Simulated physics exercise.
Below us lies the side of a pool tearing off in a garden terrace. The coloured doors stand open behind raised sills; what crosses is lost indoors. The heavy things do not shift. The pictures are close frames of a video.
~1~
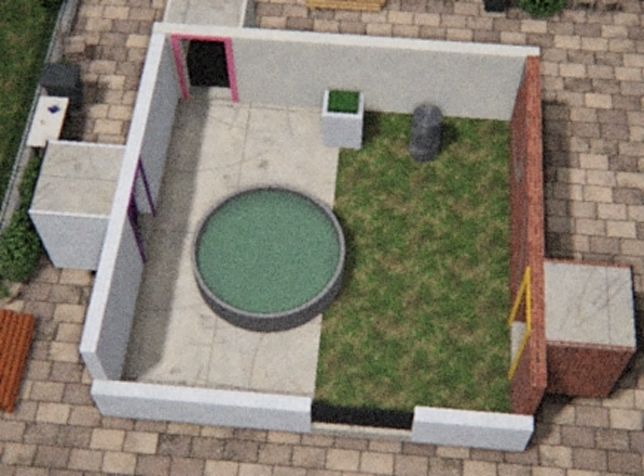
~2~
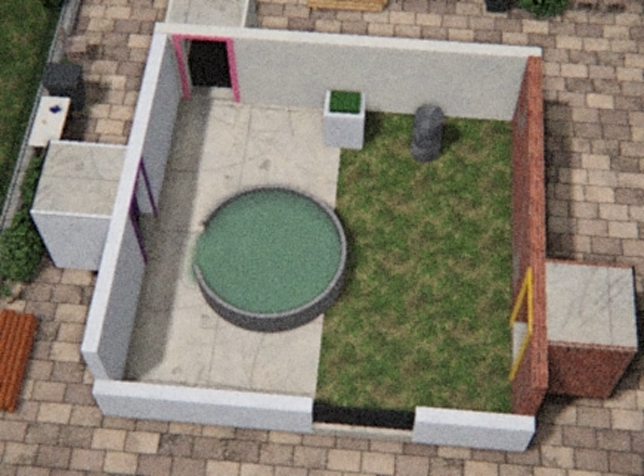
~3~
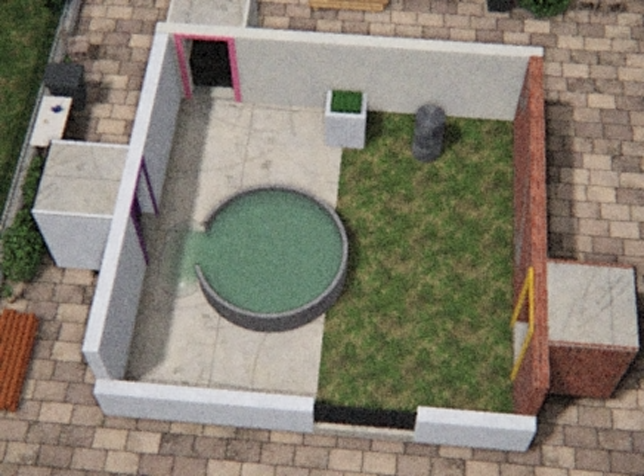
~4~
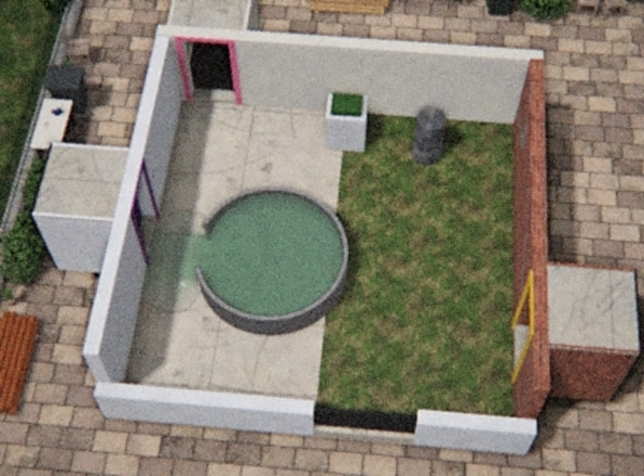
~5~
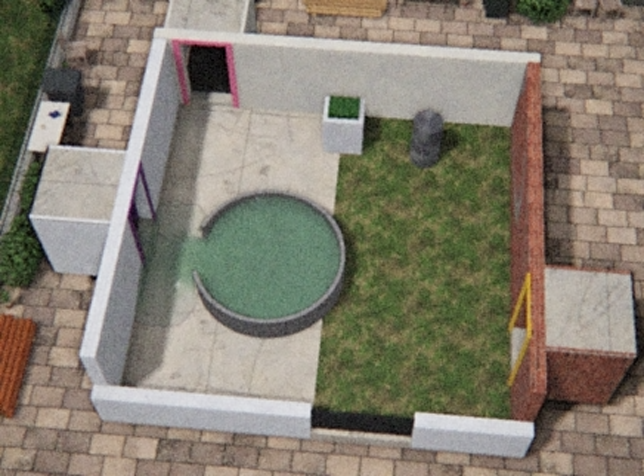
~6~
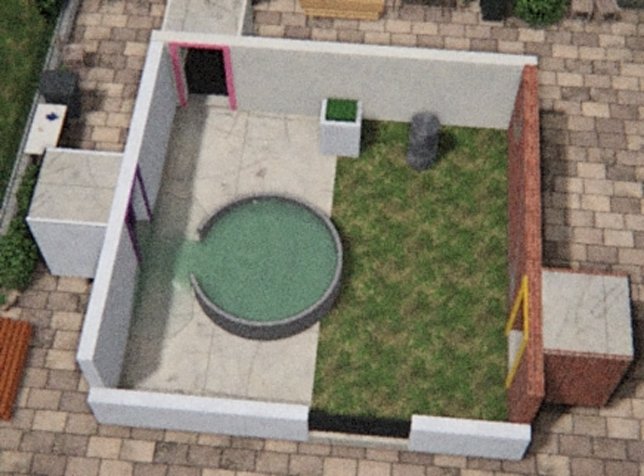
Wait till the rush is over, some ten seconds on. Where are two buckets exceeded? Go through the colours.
One by one: The purple door floods; the pink door floods; the yellow door holds within the limit.
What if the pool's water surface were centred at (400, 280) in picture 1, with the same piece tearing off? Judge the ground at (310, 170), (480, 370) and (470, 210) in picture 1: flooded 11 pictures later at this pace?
As listed: No water, dry, dry.
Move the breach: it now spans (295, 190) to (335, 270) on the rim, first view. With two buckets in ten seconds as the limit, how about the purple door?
One by one: The purple door stays under.
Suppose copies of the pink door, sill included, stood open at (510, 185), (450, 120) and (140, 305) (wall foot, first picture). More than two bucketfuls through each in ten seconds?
In turn: Keeps below it, holds, passes that mark.
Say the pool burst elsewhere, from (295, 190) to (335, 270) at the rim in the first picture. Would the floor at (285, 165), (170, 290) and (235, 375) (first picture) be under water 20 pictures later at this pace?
In turn: Wet, clear, no water.
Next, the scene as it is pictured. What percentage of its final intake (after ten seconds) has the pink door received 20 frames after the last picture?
About 40 per cent.
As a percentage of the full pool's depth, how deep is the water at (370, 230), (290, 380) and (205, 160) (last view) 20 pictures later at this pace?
About 0, 8 and 8 per cent.
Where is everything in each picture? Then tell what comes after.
In the first picture, the round tank at (268, 250) is whole and still.
In the second picture, the front is at a hidden place, out from the gap at (200, 255).
In the third picture, water pours out at (201, 256) and has run to (174, 230).
In the fourth picture, water pours out at (202, 259) and has run to (157, 226).
In the fifth picture, the front is at (158, 210), out from the gap at (199, 261).
In the sixth picture, the front is at (157, 199), out from the gap at (196, 263).
A moment on, water covers 10 % of the floor; the purple door over two buckets in, the pink door not reached, the yellow door not reached.
Next, water covers 25 % of the floor; the purple door far over two buckets in, the pink door wet at the sill, nothing in, the yellow door not reached.
Then, water covers 40 % of the floor; the purple door far over two buckets in, the pink door over two buckets in, the yellow door not reached.
Later, water covers 65 % of the floor; the purple door far over two buckets in, the pink door over two buckets in, the yellow door not reached.
In the end, water covers 95 % of the floor; the purple door far over two buckets in, the pink door over two buckets in, the yellow door wet at the sill, nothing in.
